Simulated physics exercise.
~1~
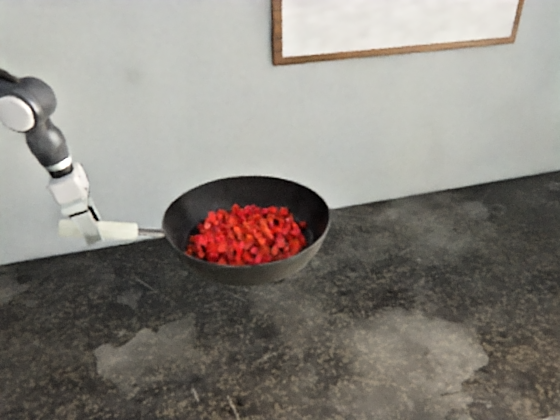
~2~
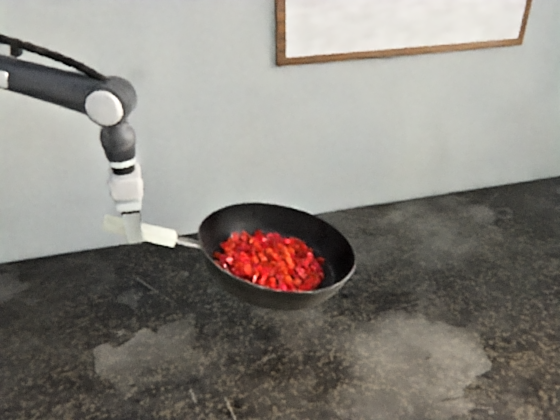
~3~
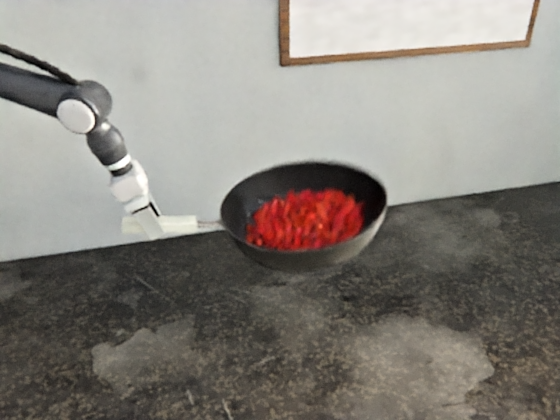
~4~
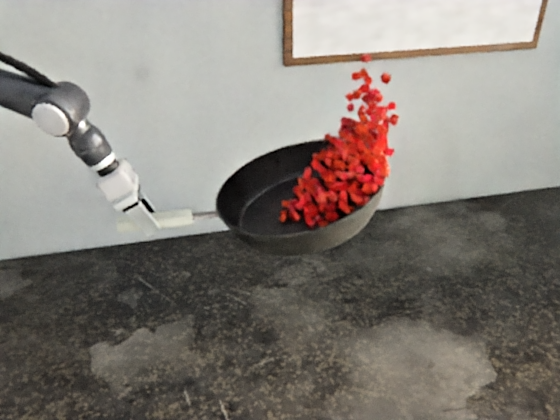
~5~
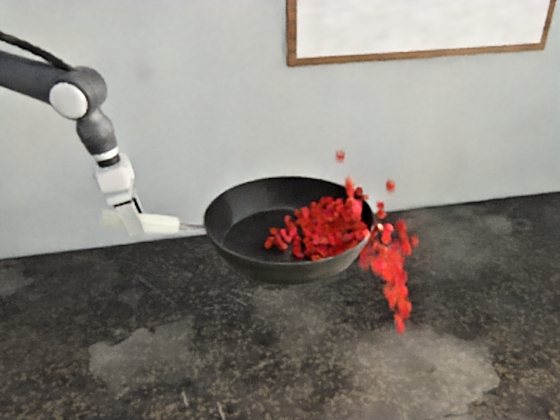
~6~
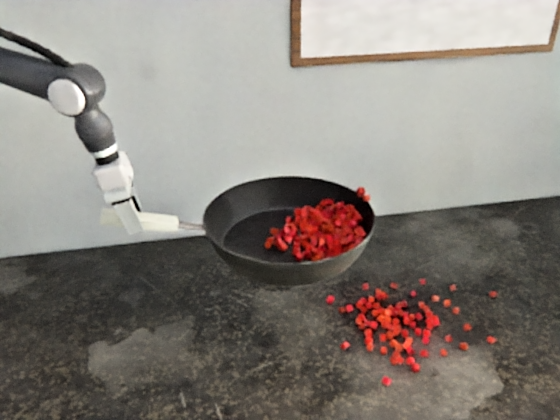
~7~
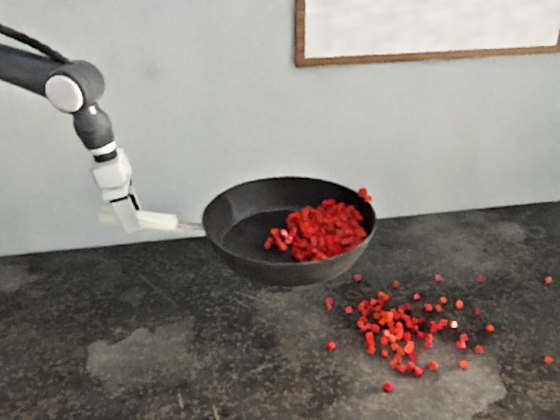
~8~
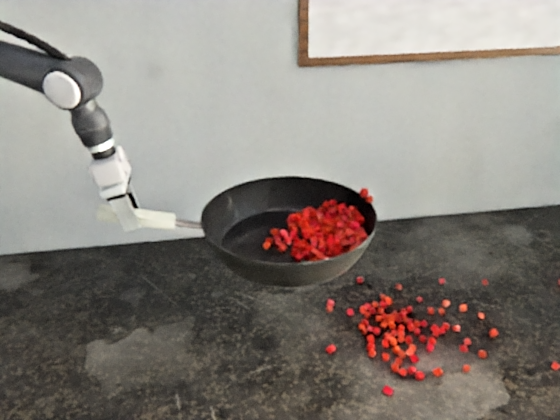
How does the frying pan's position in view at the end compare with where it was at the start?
The frying pan ends up a little further to the right than where it started, at about the same height.
